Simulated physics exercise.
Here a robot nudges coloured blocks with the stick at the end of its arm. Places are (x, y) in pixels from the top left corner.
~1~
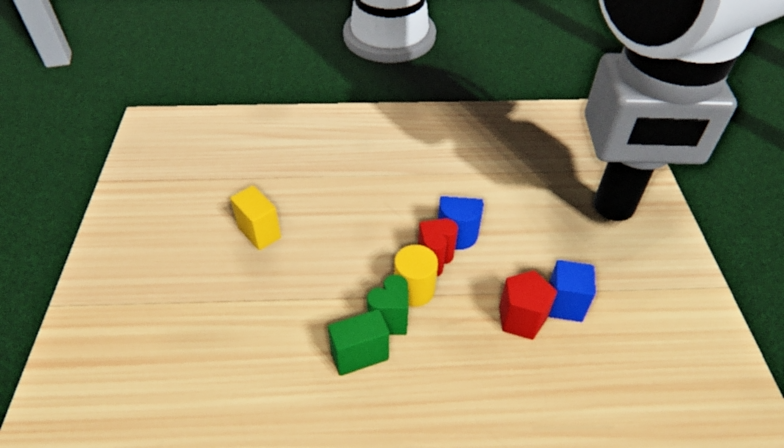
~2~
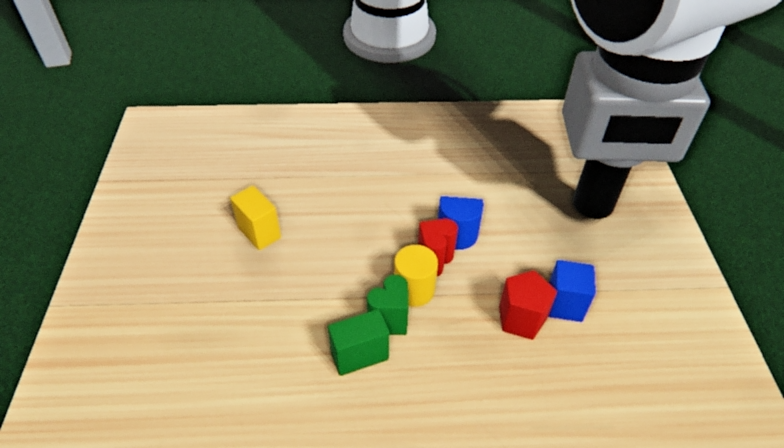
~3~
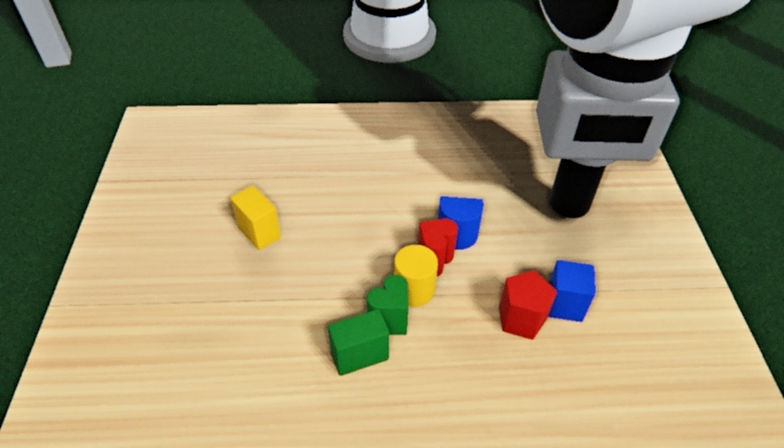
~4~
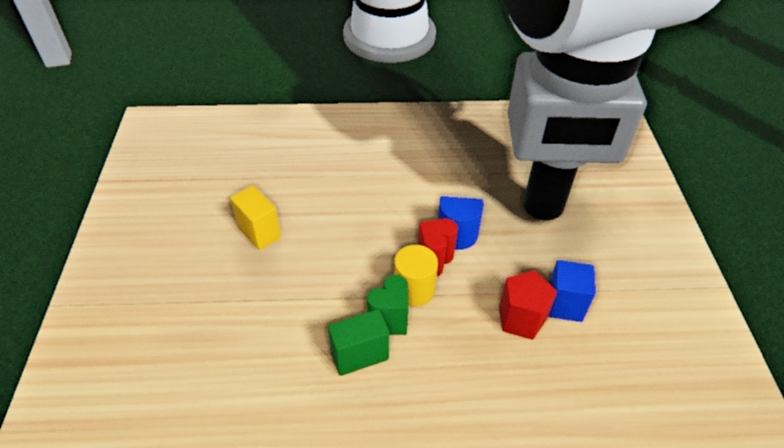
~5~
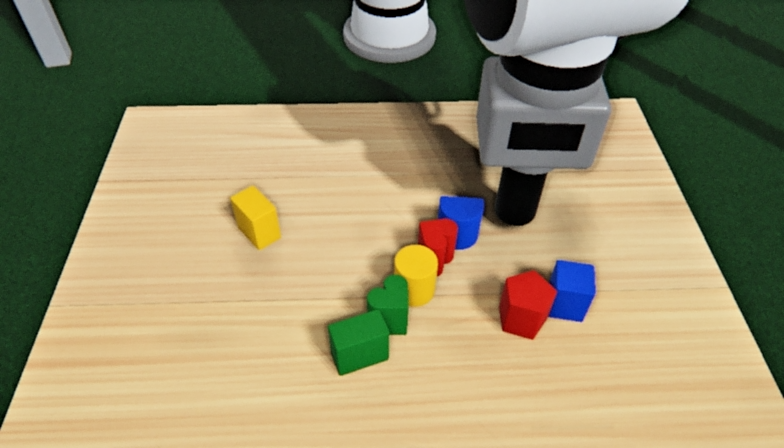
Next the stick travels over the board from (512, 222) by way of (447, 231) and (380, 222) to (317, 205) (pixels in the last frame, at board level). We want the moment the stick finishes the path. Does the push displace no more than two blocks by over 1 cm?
Answer: Yes.
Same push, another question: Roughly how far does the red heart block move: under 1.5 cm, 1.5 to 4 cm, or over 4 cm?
Shift of 1.5 to 4 cm.
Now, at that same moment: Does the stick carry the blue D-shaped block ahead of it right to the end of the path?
Final answer: No.
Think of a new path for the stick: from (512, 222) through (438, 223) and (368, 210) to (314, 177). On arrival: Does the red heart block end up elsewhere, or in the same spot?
Moved away.
The first path, step by step. One third of the way, stick at (446, 222); yellow circle at (415, 264); red heart block at (411, 234), turned 90° anticlockwise; blue D-shaped block at (402, 204), turned 30° clockwise.
Two thirds of the way, stick at (377, 212); yellow circle at (415, 264); red heart block at (411, 234), turned 95° anticlockwise; blue D-shaped block at (331, 201).
At the end, stick at (316, 196); yellow oblong at (250, 204), turned 15° clockwise; yellow circle at (415, 264); red heart block at (411, 234), turned 95° anticlockwise; blue D-shaped block at (291, 202), turned 80° anticlockwise.
